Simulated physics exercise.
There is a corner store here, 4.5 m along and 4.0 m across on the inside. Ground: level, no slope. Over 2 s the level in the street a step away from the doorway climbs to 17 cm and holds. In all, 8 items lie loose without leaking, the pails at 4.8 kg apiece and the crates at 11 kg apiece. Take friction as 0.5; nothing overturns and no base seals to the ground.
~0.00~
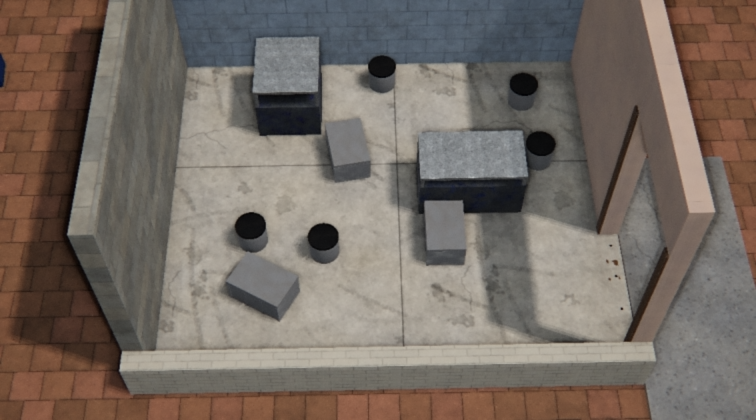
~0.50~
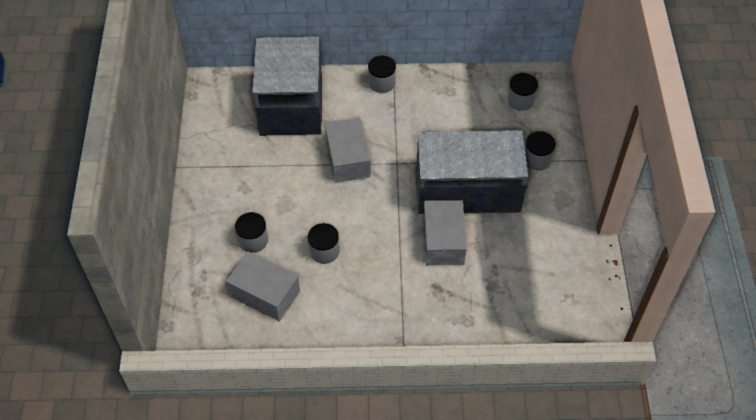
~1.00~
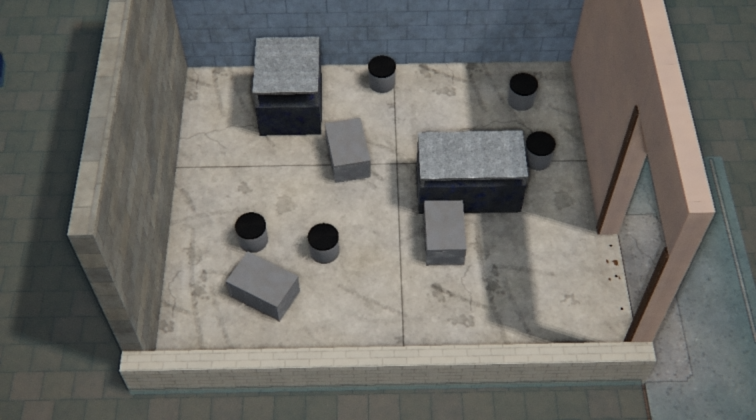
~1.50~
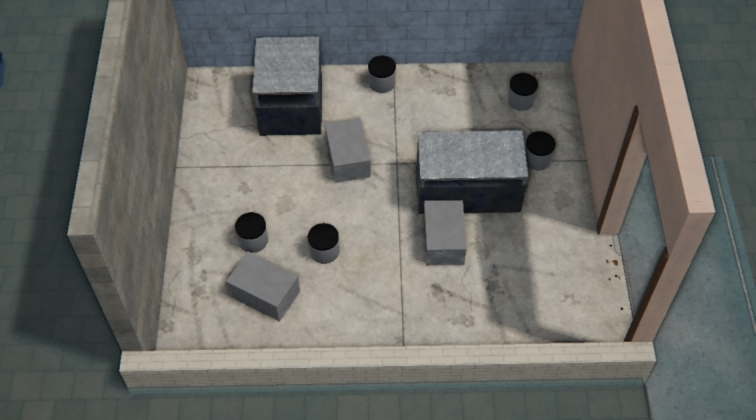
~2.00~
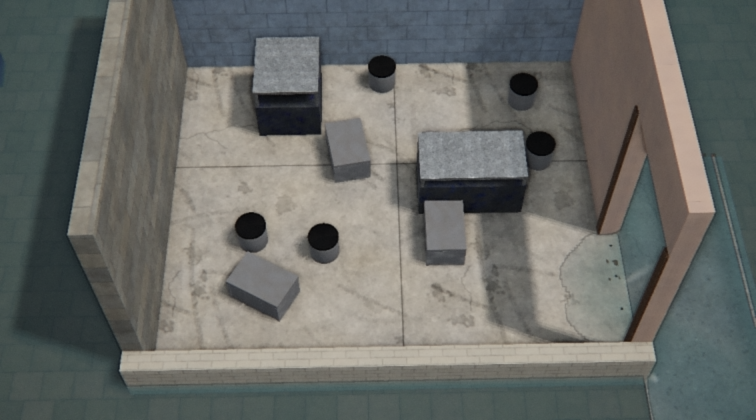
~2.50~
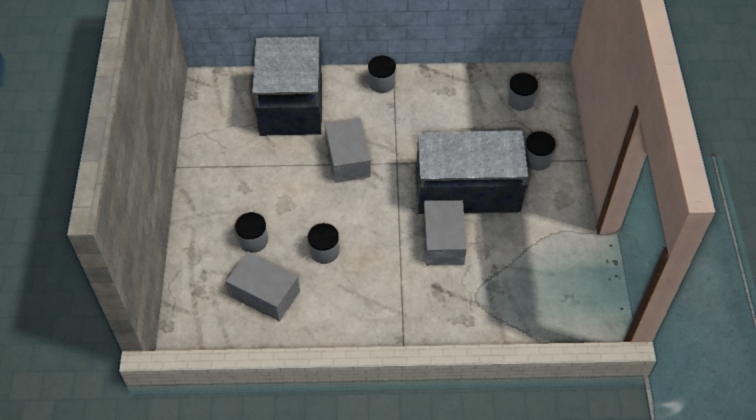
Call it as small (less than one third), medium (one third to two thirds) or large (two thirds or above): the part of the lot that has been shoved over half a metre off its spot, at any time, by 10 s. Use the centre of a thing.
Medium.
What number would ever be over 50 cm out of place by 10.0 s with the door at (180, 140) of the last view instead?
The answer then is 4.
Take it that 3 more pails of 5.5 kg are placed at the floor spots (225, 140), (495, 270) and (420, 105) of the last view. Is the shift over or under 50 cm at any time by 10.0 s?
Respectively, higher, higher and lower.
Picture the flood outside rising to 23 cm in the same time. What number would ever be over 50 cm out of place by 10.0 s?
Under that setup the answer is 6.
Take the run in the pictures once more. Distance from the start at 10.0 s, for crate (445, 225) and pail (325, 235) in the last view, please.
200 cm and 250 cm respectively.
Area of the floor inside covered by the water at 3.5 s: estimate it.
4.5 m2.
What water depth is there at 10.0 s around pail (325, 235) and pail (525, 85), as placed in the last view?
Roughly 14 and 1 cm.
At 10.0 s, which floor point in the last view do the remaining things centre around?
Near (346, 122).
After 3.5 s 0 of 8 are over 50 cm from their spots; 0 afloat.
After 4.5 s 1 of 8 are over 50 cm from their spots; 0 afloat.
After 7.0 s 3 of 8 are over 50 cm from their spots; 4 afloat.
After 10.0 s 4 of 8 are over 50 cm from their spots, and 4 have been at some point; 4 afloat.
